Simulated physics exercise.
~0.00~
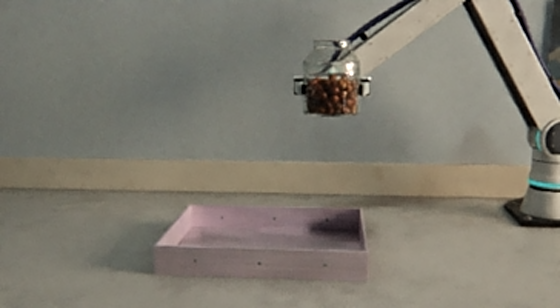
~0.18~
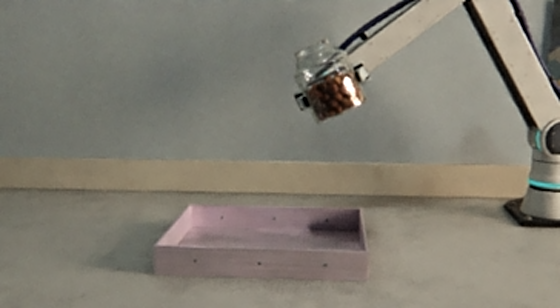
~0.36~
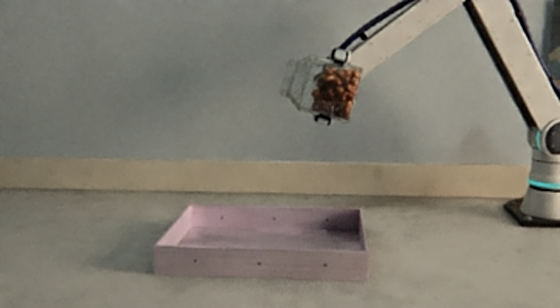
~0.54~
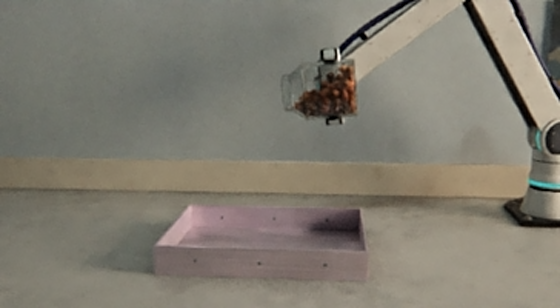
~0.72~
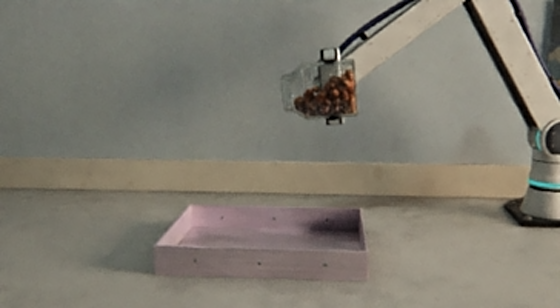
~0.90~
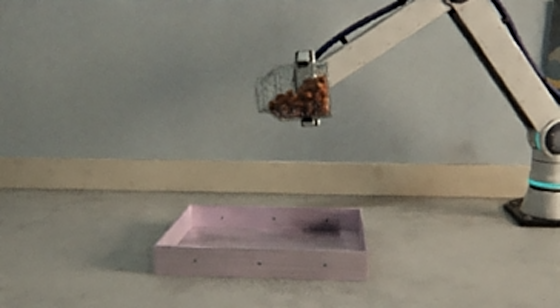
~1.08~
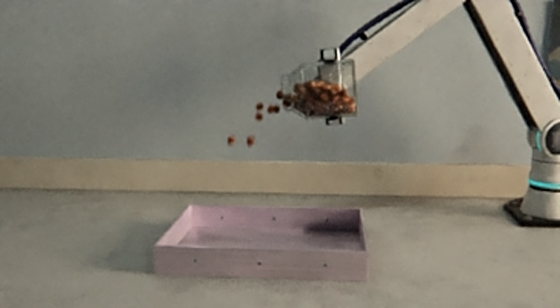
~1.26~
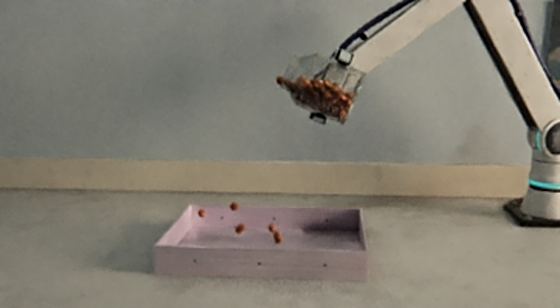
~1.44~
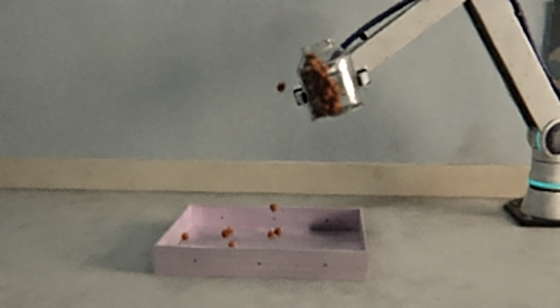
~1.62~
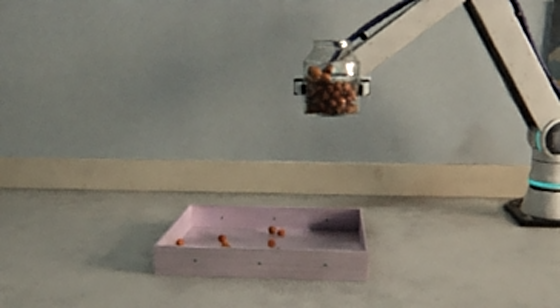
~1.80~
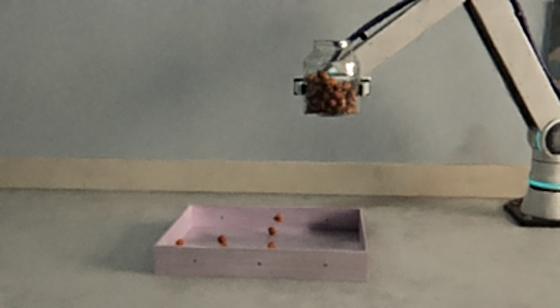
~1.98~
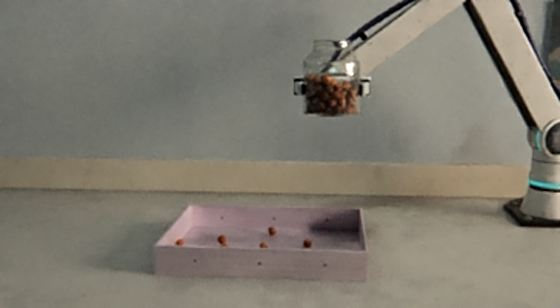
Above a shallow pink tray, a robot arm tipping a clear jar of hazelnuts, spilling a few, then holding it upright, still mostly full.
